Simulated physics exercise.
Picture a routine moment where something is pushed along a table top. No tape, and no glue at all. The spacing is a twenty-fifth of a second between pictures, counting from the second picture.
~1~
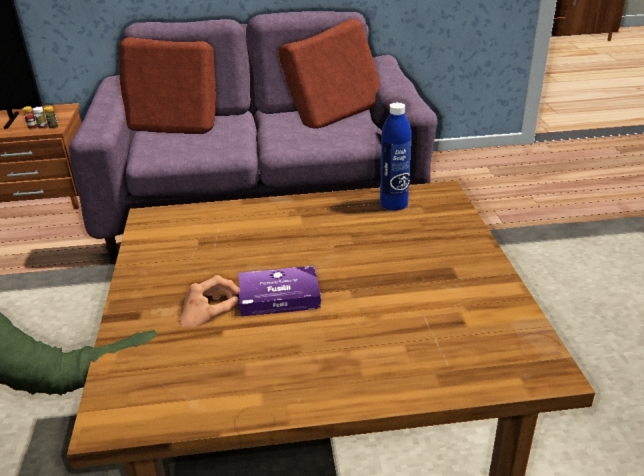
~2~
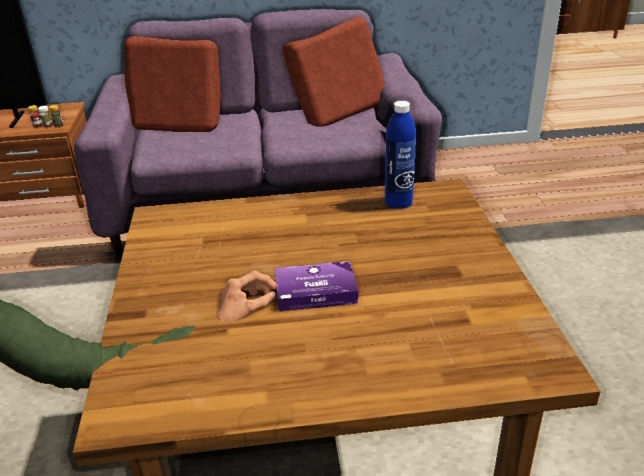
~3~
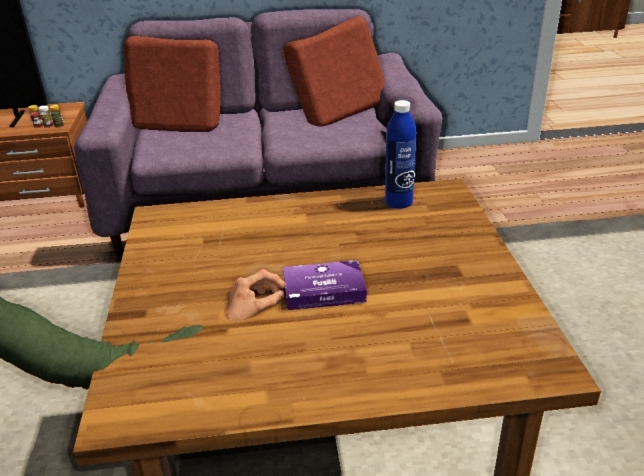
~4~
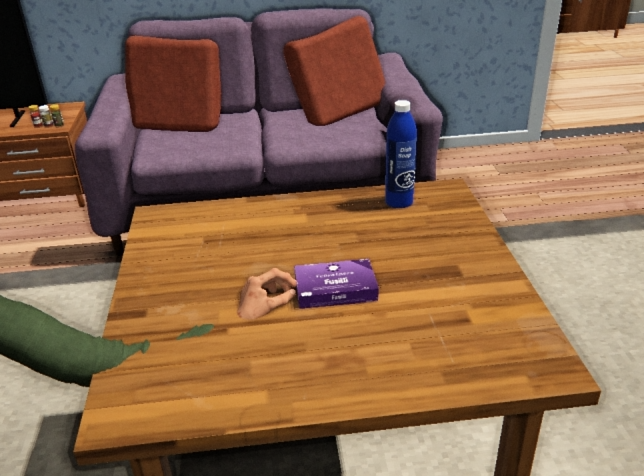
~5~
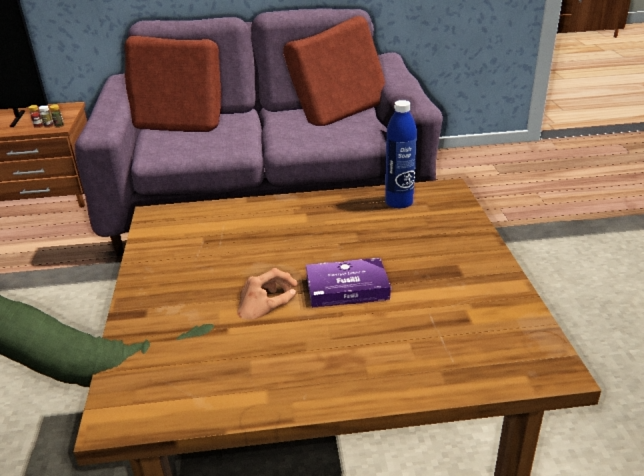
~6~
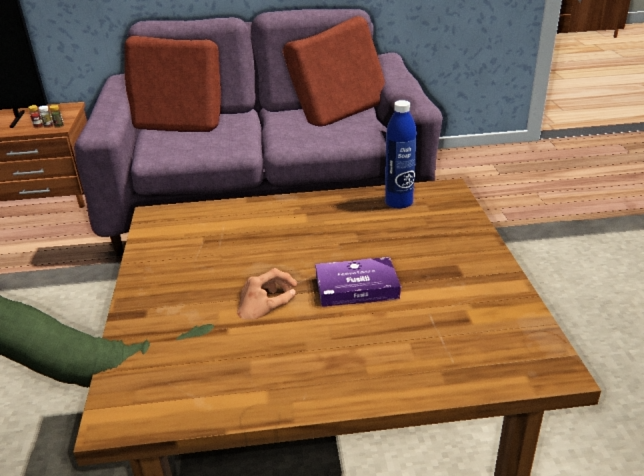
The clip opens on a wooden table before a purple sofa with two reddish cushions, a hand at the left end of a purple packet and a blue bottle standing behind. The hand pushes the packet rightward along the tabletop, then stays still while the packet slides slightly farther right, leaving a gap.
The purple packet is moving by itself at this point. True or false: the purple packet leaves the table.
False.
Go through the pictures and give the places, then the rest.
Under the hand; purple packet (279, 291), in the first frame.
Under the hand; purple packet (316, 286), in the second frame.
Under the hand; purple packet (324, 285), in the third frame.
Purple packet (335, 283), in the fourth frame.
Purple packet (347, 282) slid a little, in the fifth frame.
Purple packet (357, 281) slid a little, in the sixth frame.
Then, 0.24 s after the last picture, purple packet slid a little near (377, 279).
Then, 0.48 s after the last picture, purple packet resting near (377, 279).
At rest, moved from the start, purple packet. Seen from the same camera at the end, purple packet near (377, 279).
